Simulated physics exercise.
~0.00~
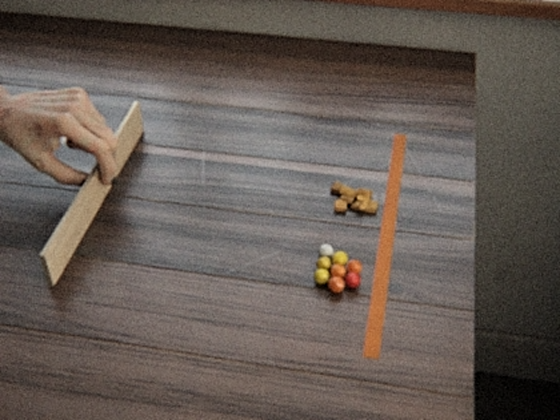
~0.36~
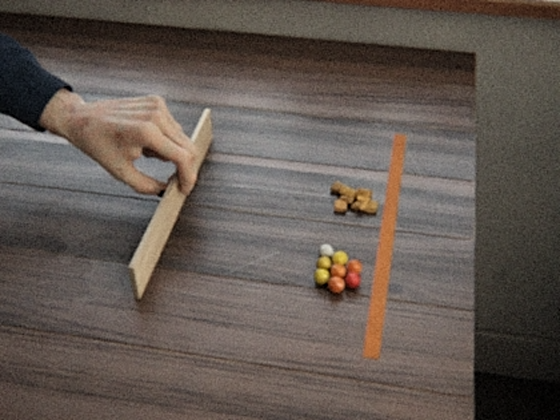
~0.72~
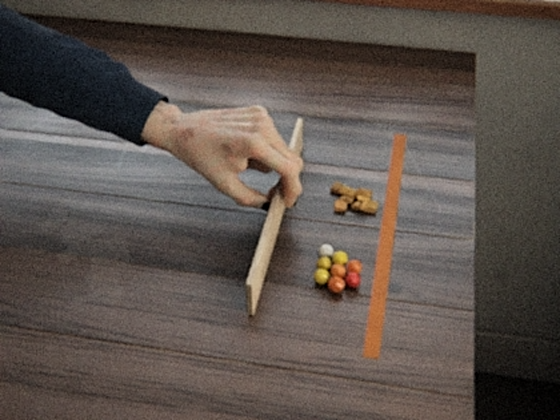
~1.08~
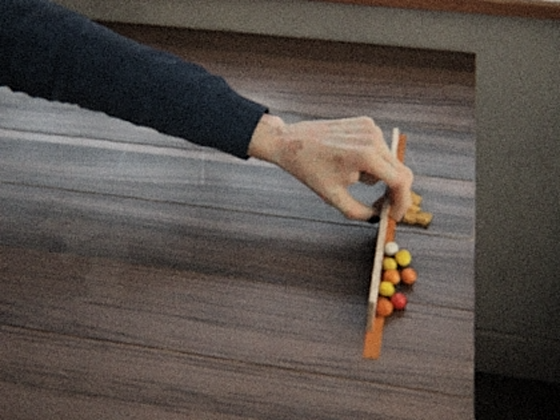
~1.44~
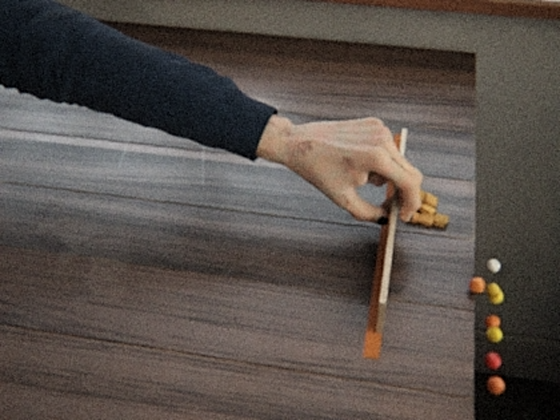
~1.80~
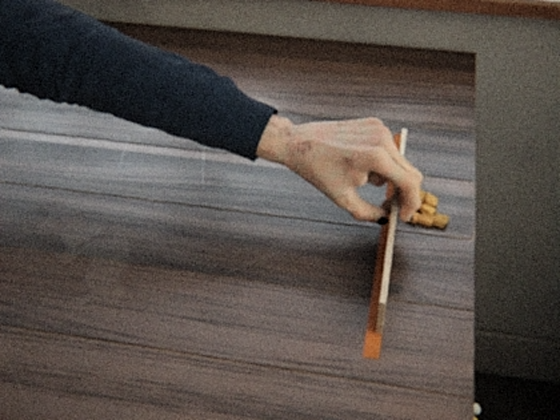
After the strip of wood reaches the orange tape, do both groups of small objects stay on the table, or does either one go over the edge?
The nearer group of colourful balls goes over the right edge, while the farther group of brownish pieces stays on the table.
The clip shows a hand sliding an upright strip of wood rightward across a table, pushing a group of colourful balls and some small brownish pieces. The strip stops at the orange tape, the balls roll on over the right edge, and the brownish pieces stay on the table.
